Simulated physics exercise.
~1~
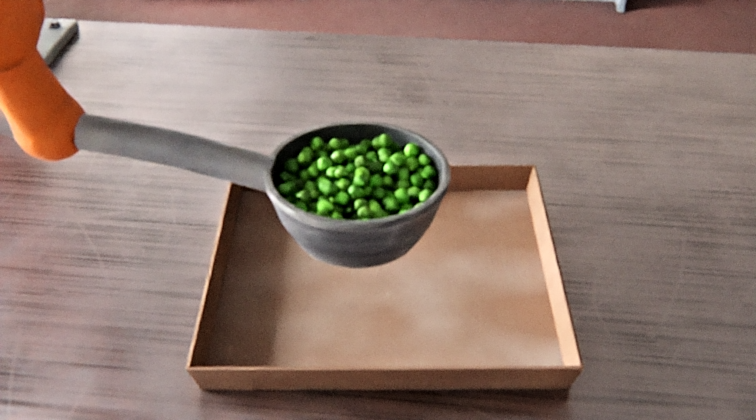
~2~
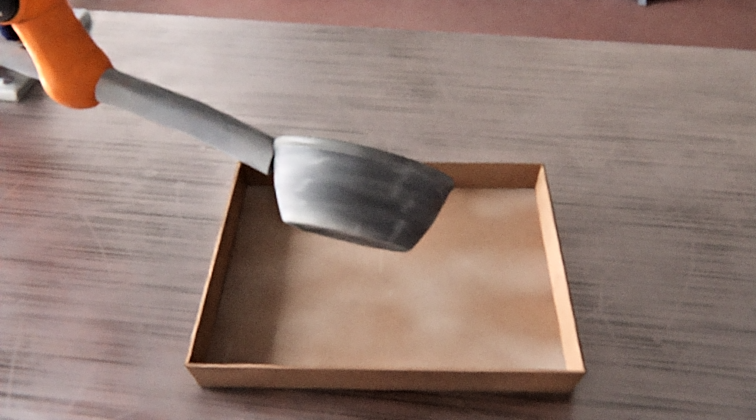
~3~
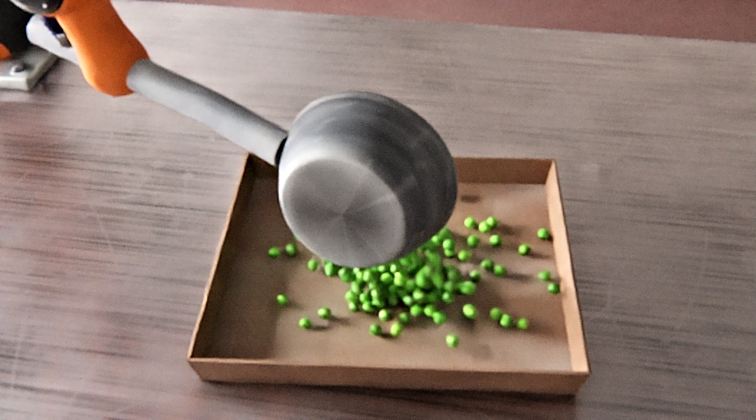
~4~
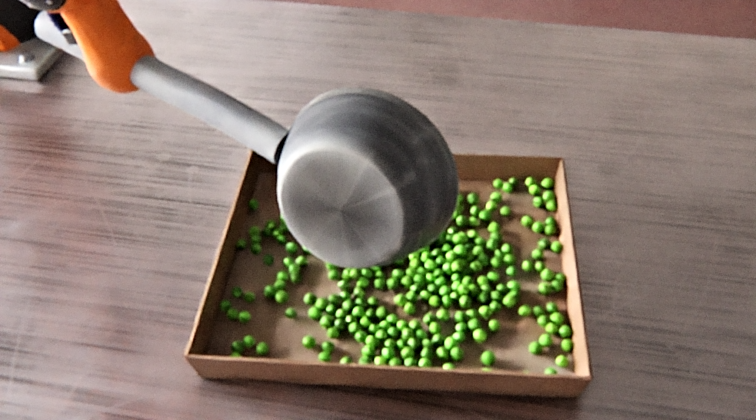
Orange robotic arm tipping a grey ladle of green peas over a shallow brown tray, leaving them scattered across its base.
